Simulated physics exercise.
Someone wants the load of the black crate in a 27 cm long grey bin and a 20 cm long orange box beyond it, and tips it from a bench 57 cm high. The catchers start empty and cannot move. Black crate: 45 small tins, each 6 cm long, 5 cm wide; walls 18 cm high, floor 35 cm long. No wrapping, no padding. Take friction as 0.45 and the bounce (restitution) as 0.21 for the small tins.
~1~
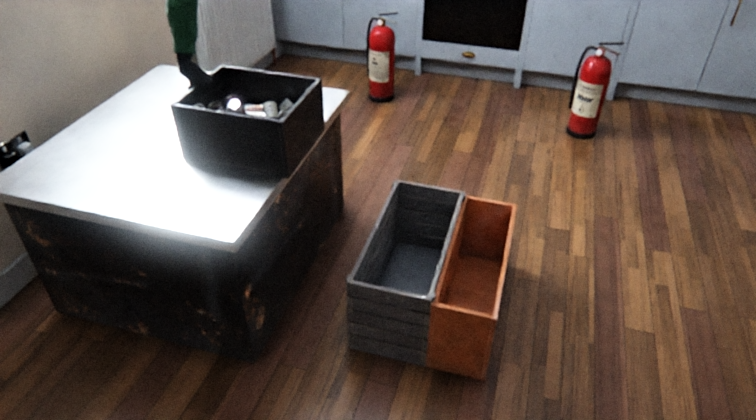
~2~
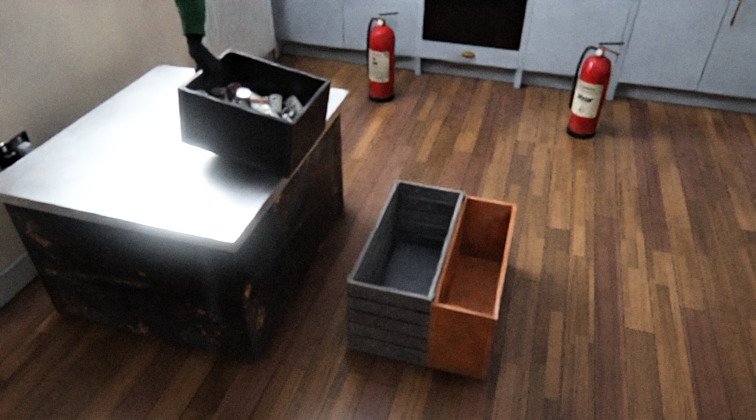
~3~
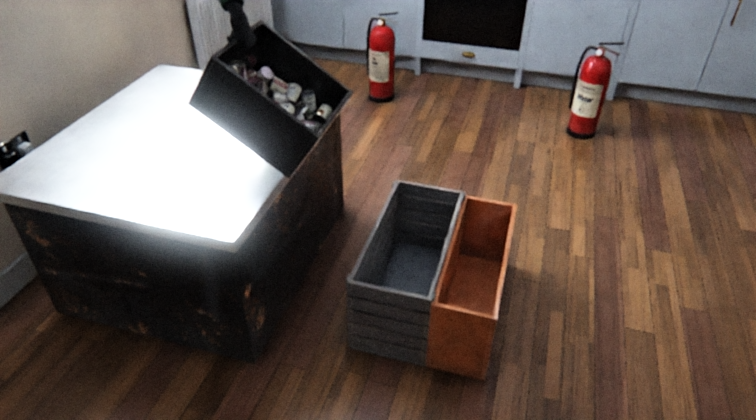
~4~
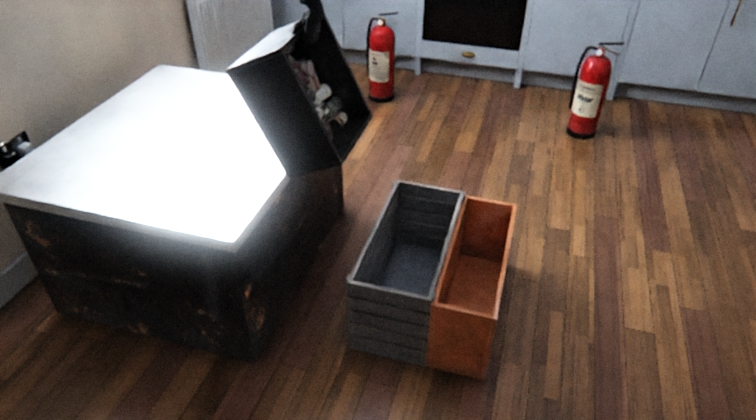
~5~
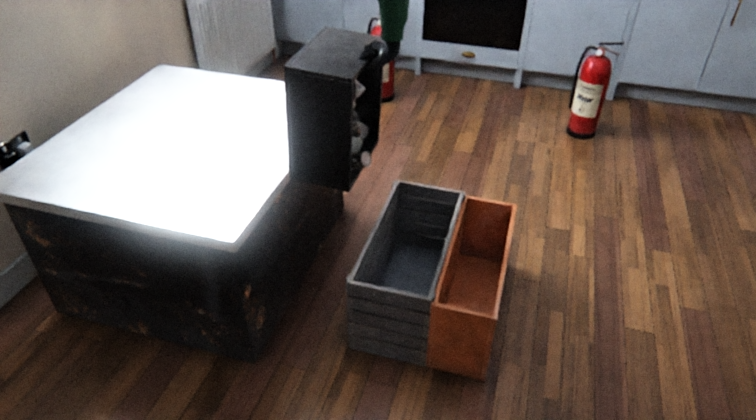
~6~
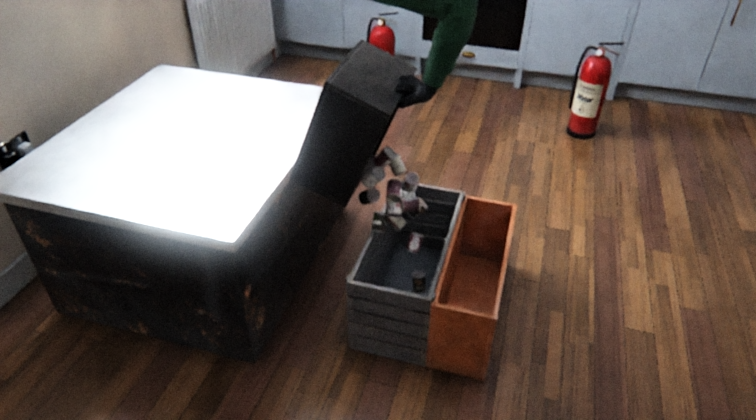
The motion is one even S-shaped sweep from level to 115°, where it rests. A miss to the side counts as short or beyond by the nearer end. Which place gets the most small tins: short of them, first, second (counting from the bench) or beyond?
It is the grey bin, the first one.
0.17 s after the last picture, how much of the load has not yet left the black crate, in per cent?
Some 25 per cent.
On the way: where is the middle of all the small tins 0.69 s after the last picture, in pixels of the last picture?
Around (411, 292).
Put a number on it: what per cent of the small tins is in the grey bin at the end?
Some 100 per cent of them.
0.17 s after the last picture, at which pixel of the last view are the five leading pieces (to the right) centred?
At about (429, 282).
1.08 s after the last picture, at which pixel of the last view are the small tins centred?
Around (414, 290).
Then, 0.17 s after the last picture, tilt 115°; 12 still in the black crate, 16 in the grey bin and 17 in the air.
Then, 0.39 s after the last picture, tilt 115°; 5 still in the black crate, 35 in the grey bin and 5 in the air.
Then, 0.69 s after the last picture, tilt 115°; 1 still in the black crate, 42 in the grey bin and 2 in the air.
Outcome (1.08 s after the last picture), 45 in the grey bin.
